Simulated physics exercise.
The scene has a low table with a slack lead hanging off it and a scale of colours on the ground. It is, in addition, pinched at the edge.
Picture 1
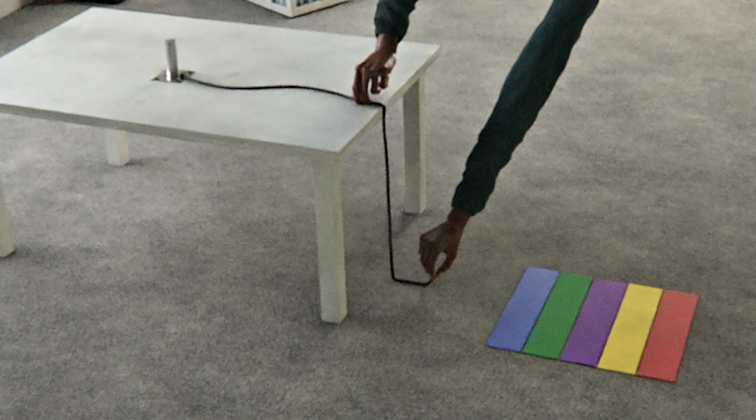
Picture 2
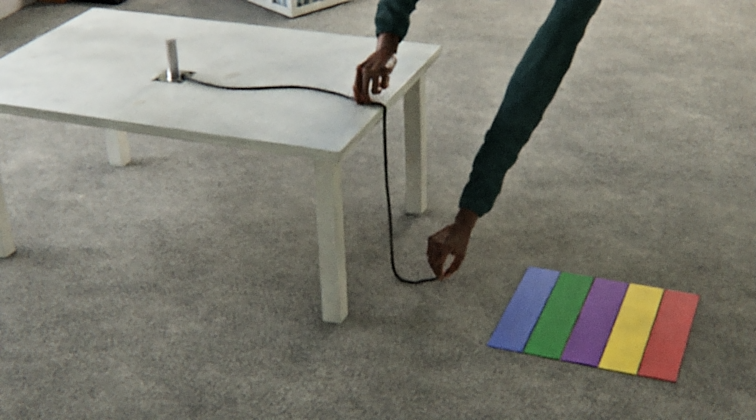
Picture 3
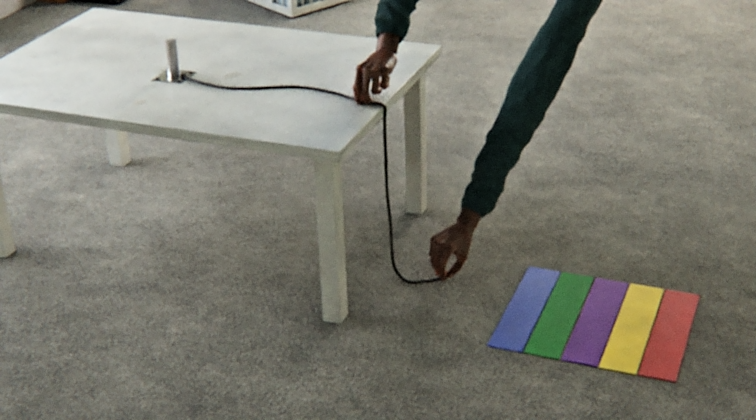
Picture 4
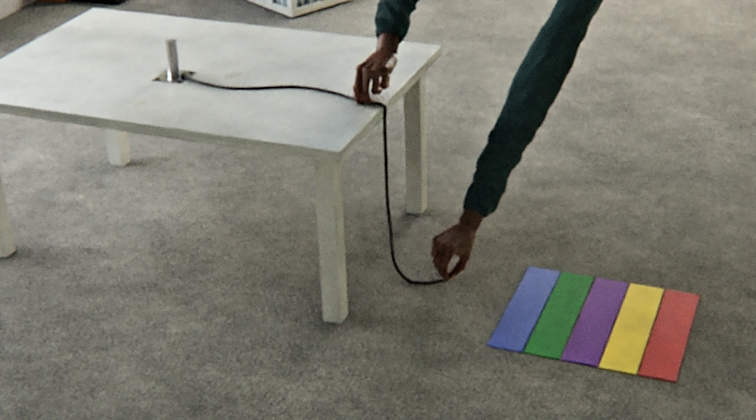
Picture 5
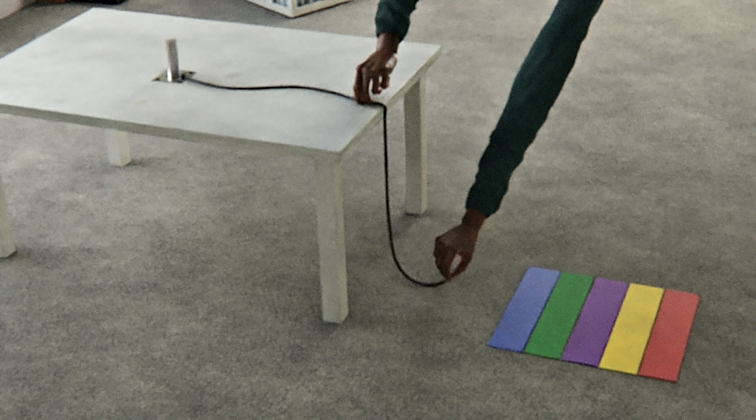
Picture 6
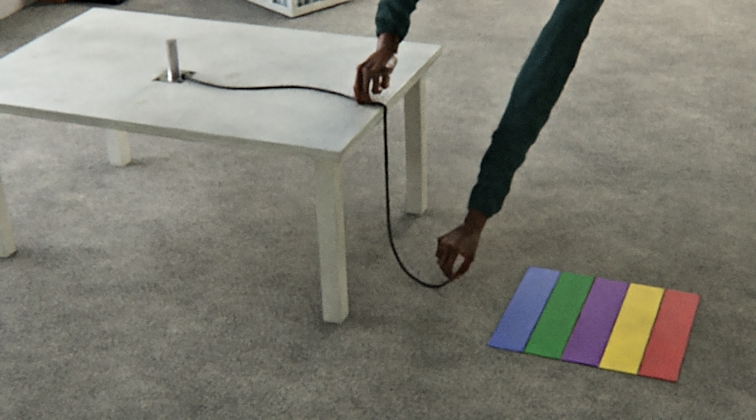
At first, one hand pins a dark cord at the edge of a low white table while another holds its hanging end near the floor, left of a strip of coloured bands. The lower hand then shifts slightly right, drawing the end along, and the cord's squarish bend rounds into a smoother curve.
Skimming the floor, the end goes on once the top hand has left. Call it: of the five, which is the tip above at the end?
The green strip.
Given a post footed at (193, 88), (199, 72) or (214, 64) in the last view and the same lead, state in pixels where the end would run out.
In pixels, the answers are (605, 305), (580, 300) and (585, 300).
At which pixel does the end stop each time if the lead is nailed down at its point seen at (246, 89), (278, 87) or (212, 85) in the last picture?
Readings in order - (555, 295), (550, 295), (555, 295).
A little later, end near (491, 284); short of the strips.
Next, end near (533, 291); over blue.
When it is tight, end near (559, 296); over green. The green one.
